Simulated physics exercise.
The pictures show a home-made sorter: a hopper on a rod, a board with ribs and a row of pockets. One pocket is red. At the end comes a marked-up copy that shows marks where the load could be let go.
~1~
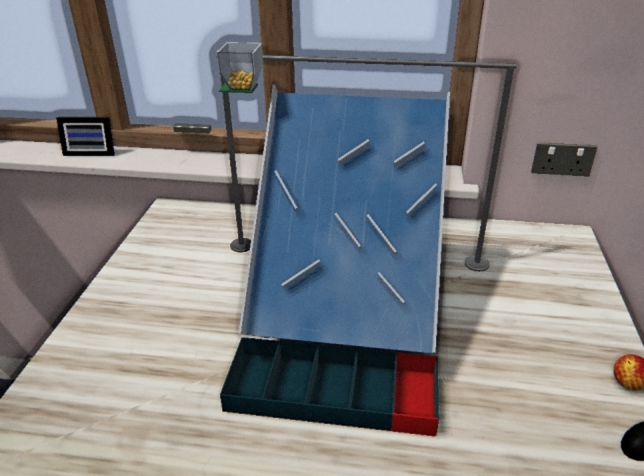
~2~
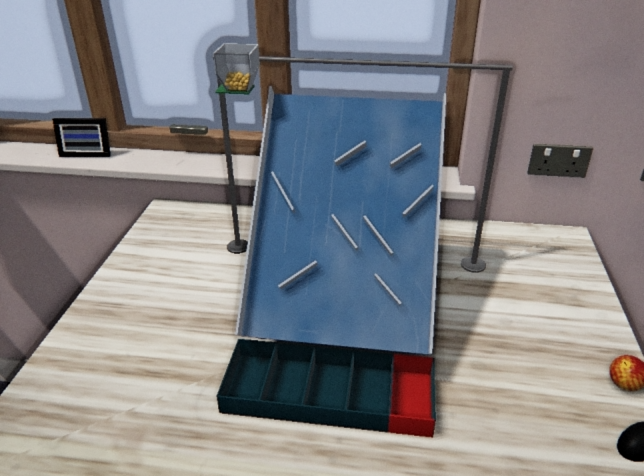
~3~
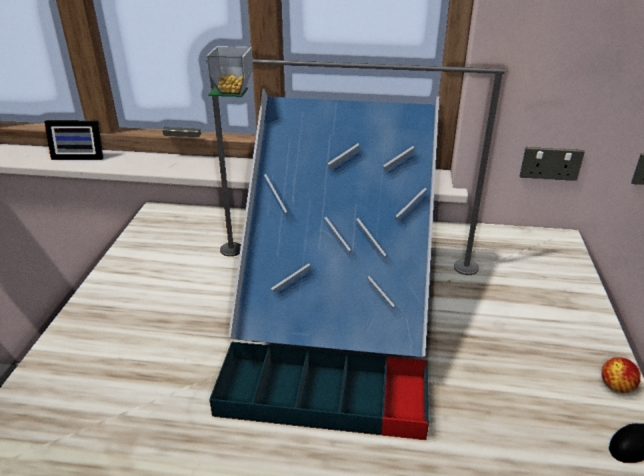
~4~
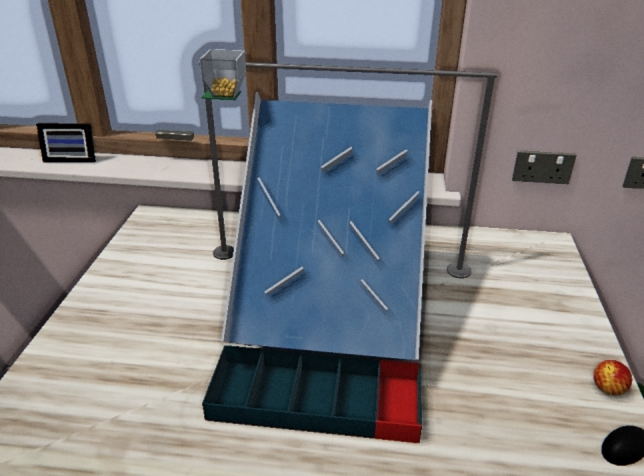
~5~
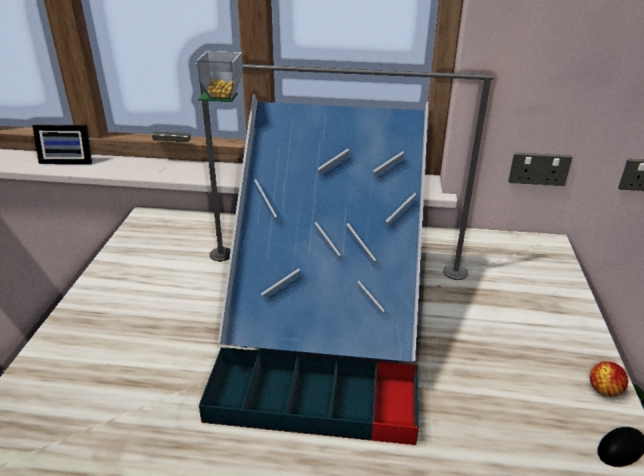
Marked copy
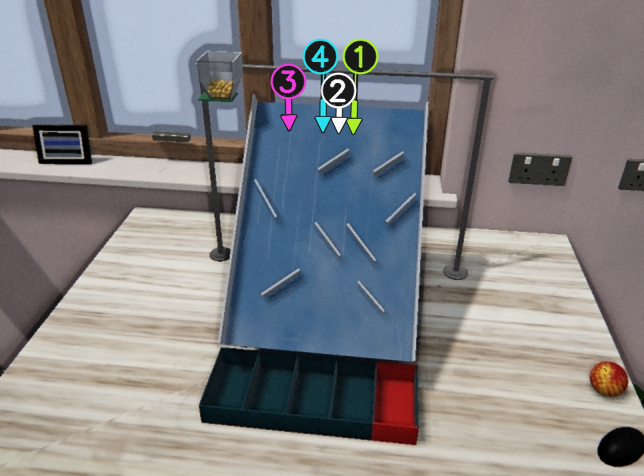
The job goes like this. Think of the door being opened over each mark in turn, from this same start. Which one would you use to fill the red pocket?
1 is best.
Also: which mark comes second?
It is 2.
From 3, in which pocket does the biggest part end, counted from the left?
The first from the left.
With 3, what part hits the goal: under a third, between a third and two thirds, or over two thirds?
It is under a third.
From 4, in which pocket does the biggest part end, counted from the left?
The first from the left.
On the marked copy, mark 1 meets the board at (353, 128); mark 2 meets the board at (338, 127); mark 3 meets the board at (289, 124); mark 4 meets the board at (322, 126).
With 1, about half in the red pocket, about half in other pockets.
With 2, a small part in the red pocket, most in other pockets.
With 3, a stray few in the red pocket, nearly all in other pockets, a stray few held on the board.
With 4, none in the red pocket, nearly all in other pockets.
